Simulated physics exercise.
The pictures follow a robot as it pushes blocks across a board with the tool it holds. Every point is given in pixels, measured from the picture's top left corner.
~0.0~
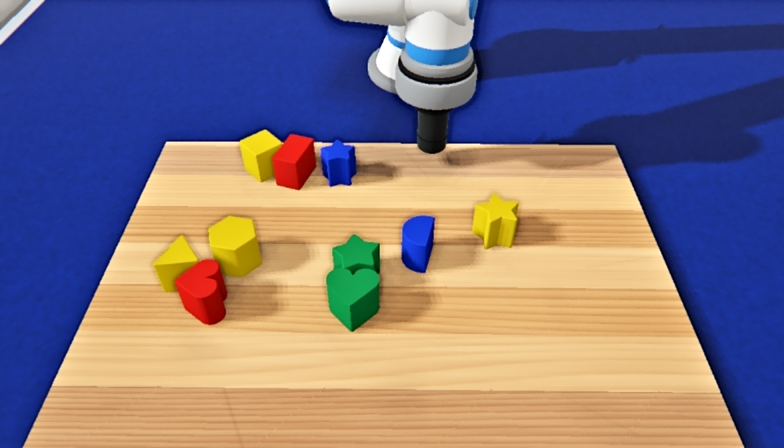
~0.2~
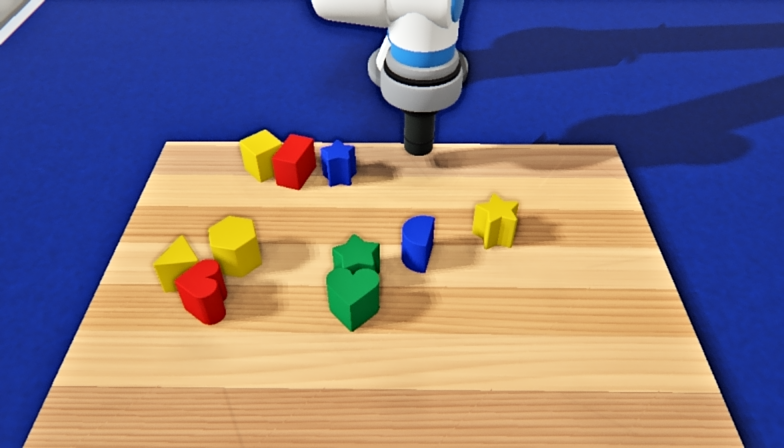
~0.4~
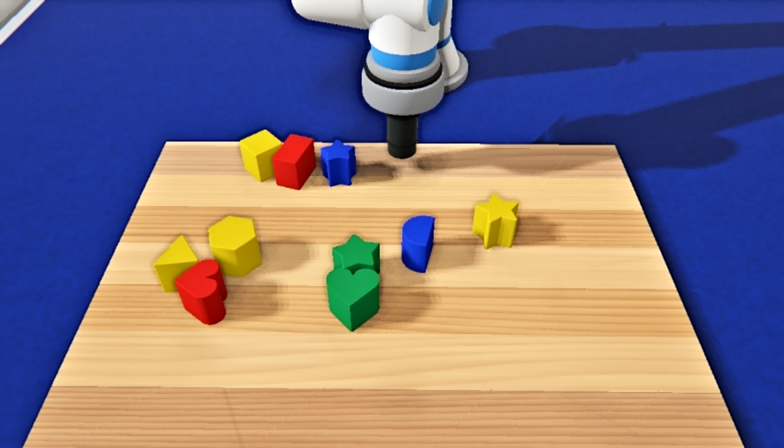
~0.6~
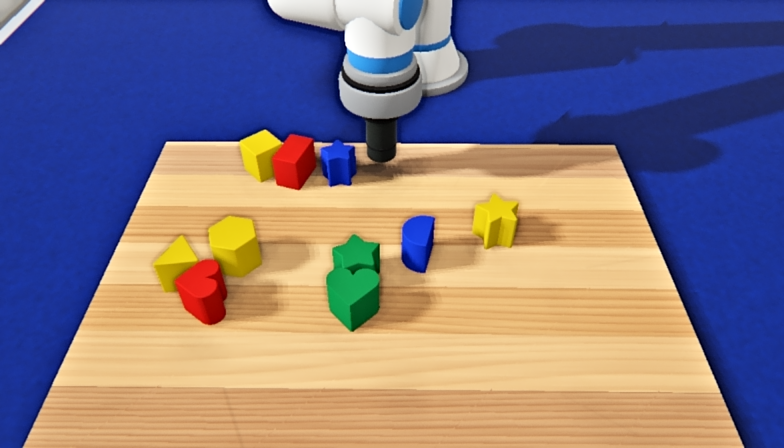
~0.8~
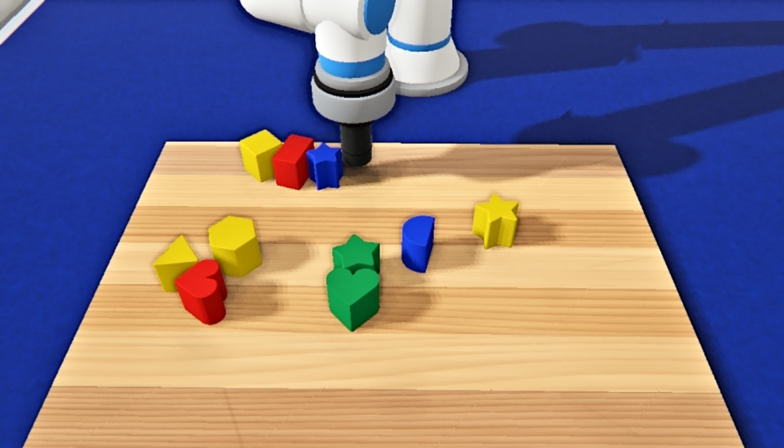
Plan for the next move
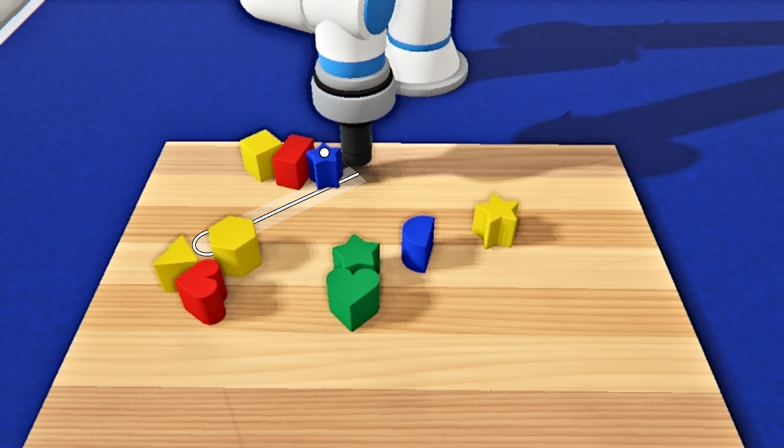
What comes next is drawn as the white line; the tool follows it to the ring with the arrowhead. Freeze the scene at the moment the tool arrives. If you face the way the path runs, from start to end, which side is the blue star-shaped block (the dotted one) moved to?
It heads right.
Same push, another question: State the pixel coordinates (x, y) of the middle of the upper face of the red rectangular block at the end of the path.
The middle of its upper face should be somewhere near (274, 149).
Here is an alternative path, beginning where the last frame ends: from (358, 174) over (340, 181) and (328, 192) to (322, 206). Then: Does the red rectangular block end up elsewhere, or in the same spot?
That one moves away.
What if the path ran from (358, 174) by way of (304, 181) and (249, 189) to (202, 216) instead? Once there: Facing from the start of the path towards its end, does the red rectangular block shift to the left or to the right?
Measured against the direction from start to end, the red rectangular block shifts toward the right-hand side.
The line goes in a line from (358, 174) to (211, 242); the dot is on the blue star-shaped block.
On the path given first. One third of the way, tool at (310, 180); yellow square at (252, 138); red rectangular block at (275, 149), turned 35° clockwise; blue star-shaped block at (274, 169), turned 15° clockwise.
Two thirds of the way, tool at (260, 202); yellow square at (252, 138); red rectangular block at (274, 149), turned 35° clockwise; blue star-shaped block at (242, 175), turned 115° clockwise.
At the end, tool at (206, 227); yellow hexagonal block unmoved; yellow square at (252, 138); red rectangular block at (274, 149), turned 35° clockwise; blue star-shaped block at (239, 176), turned 125° clockwise.
